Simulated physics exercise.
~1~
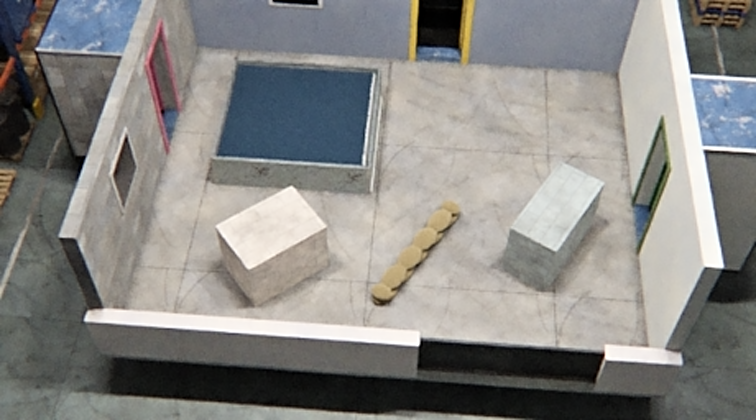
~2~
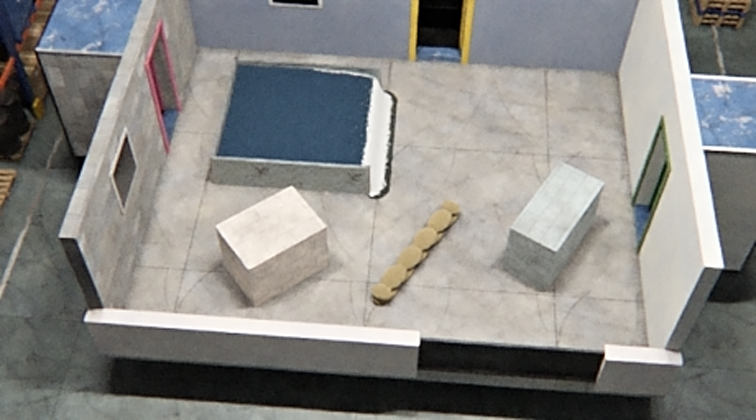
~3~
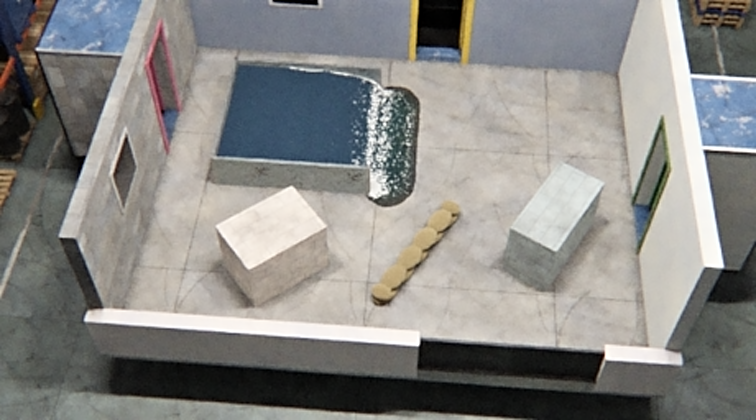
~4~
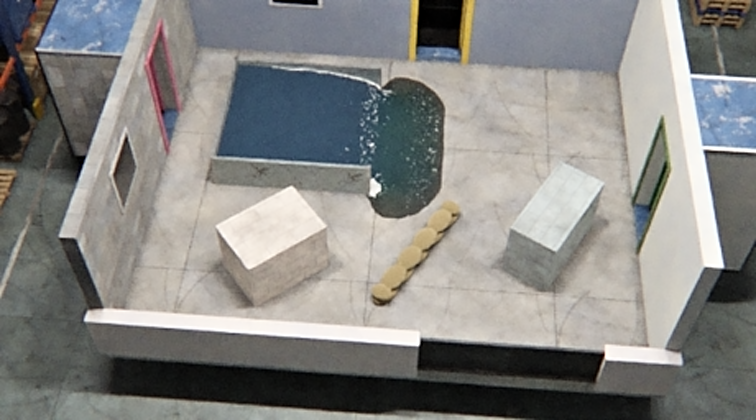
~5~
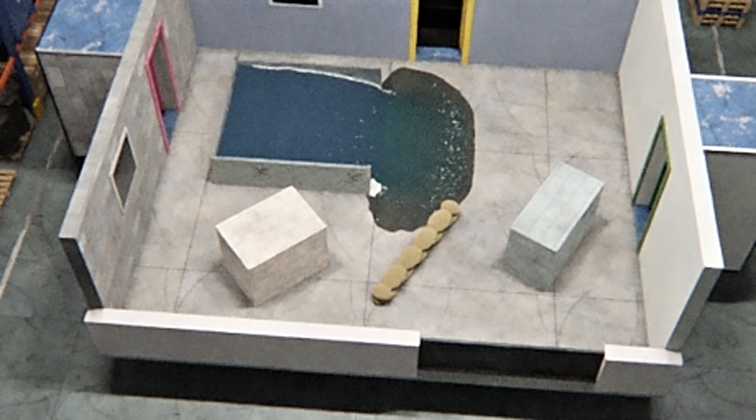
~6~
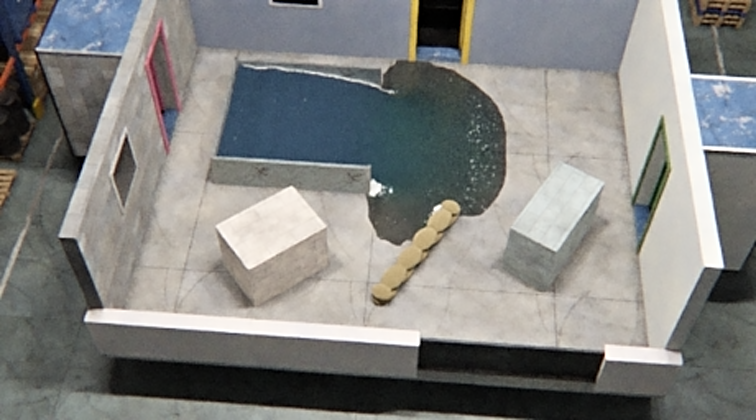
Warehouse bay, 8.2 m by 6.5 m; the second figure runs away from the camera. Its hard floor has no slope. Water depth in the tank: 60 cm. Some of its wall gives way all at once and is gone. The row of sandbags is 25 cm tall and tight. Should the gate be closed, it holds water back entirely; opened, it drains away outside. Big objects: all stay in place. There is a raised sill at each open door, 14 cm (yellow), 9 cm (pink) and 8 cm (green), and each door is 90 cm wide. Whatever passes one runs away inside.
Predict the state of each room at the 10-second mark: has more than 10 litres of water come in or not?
Behind the yellow door not more; behind the pink door not more; behind the green door more has come in.
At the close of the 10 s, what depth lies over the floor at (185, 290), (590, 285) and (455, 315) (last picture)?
3, 5 and 11 cm, respectively.
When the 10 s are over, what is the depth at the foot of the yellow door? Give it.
Depth: Approx. 8.5 cm.
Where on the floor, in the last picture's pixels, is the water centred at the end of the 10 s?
Near (397, 193).
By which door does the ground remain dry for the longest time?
The pink door.
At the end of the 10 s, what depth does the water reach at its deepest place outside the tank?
I'd say near 16 centimetres.
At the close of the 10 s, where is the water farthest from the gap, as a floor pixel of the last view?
That would be close to (643, 372).
A moment later water covers 35 % of the floor and is deepest (26 cm) near (437, 209); yellow door 9 cm at the sill, 0 L in, pink door not reached, green door not reached.
Soon after water covers 40 % of the floor and is deepest (34 cm) near (623, 181); yellow door 10 cm at the sill, 0 L in, pink door not reached, green door 11 cm at the sill, 3 L in.
Next water covers 55 % of the floor and is deepest (36 cm) near (557, 84); yellow door 8 cm at the sill, 0 L in, pink door not reached, green door 16 cm at the sill, 30 L in.
Later on water covers 75 % of the floor and is deepest (22 cm) near (643, 372); yellow door 14 cm at the sill, 0 L in, pink door not reached, green door 16 cm at the sill, 89 L in.
At the end water covers 95 % of the floor and is deepest (16 cm) near (139, 335); yellow door 8 cm at the sill, 0 L in, pink door 4 cm at the sill, 0 L in, green door 6 cm at the sill, 116 L in.
